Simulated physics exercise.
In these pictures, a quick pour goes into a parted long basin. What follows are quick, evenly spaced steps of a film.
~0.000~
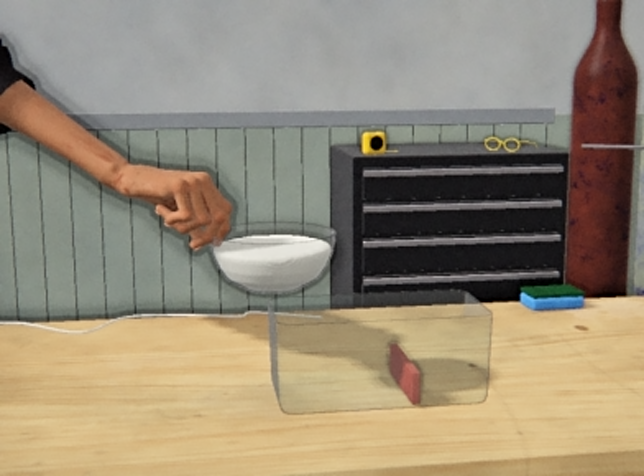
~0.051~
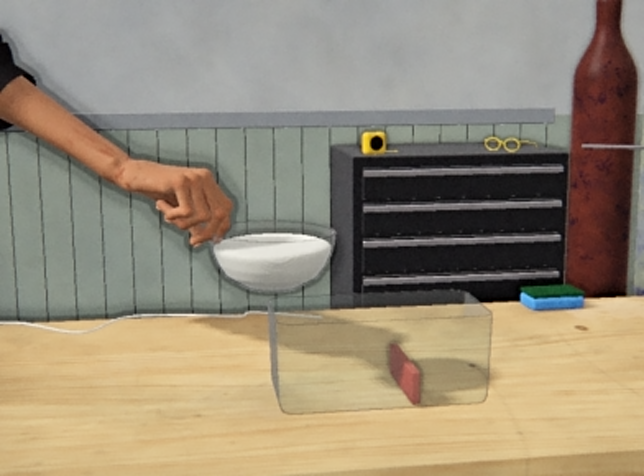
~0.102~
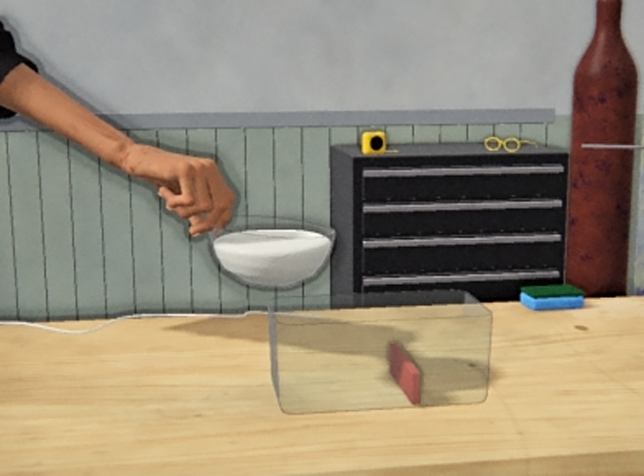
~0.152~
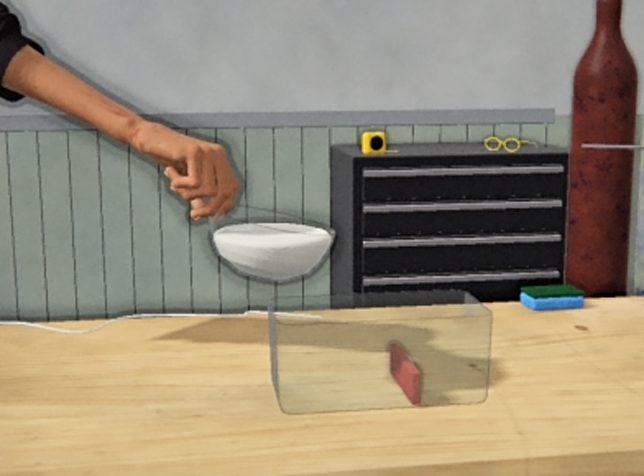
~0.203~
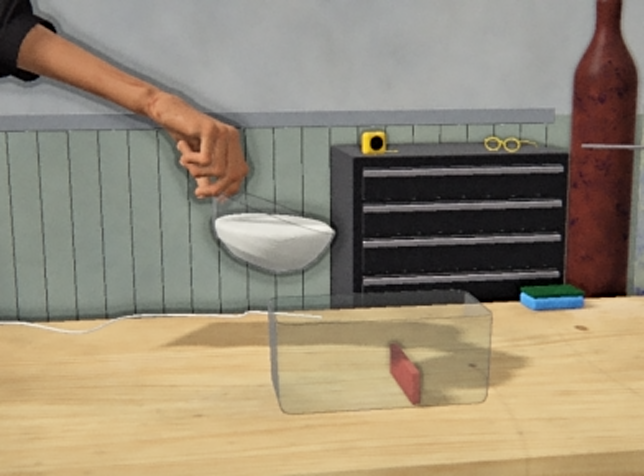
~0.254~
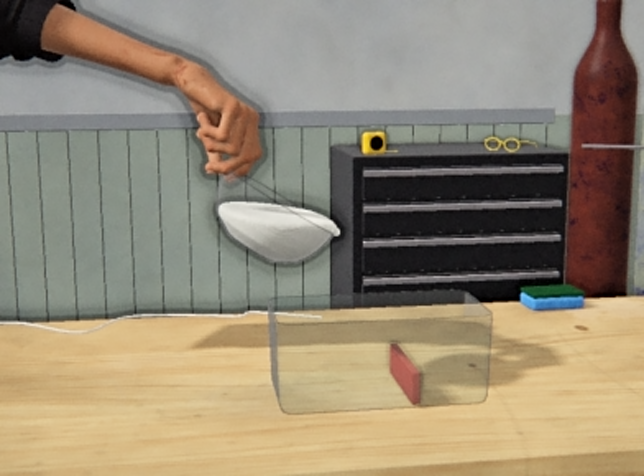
A hand reaching in from the left, its dark sleeve at the edge, rises slightly and drifts right while the white bowl beneath it, at first nearly level, tilts gradually further down to the right. Below, a clear long basin with a small red divider stands on a pale wooden table, seen from the front by a still camera. Behind are green panelling, a black drawer cabinet, a blue-and-green sponge and a tall dark-red bottle at right.
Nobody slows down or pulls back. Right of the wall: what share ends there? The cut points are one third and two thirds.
The share right of the wall is a middling part, a third to two thirds.
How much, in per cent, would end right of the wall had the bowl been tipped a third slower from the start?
Close to 60 in a hundred.
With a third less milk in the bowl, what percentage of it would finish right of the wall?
My estimate is about 55 percent.
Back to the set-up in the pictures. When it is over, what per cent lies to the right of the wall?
Close to 60 in a hundred.
A moment on, the bowl is tipped on its side and 26 per cent is still to pour, 9 is left of the wall and 5 right of it.
Next, the bowl is tipped right over and 0 per cent is still to pour, 16 is left of the wall and 72 right of it.
Then the bowl is tipped right over and 0 per cent is still to pour, 23 is left of the wall and 53 right of it.
Later the bowl is tipped right over and 0 per cent is still to pour, 35 is left of the wall and 59 right of it.
In the end 35 per cent lies left of the wall, 59 right of it and 6 outside.
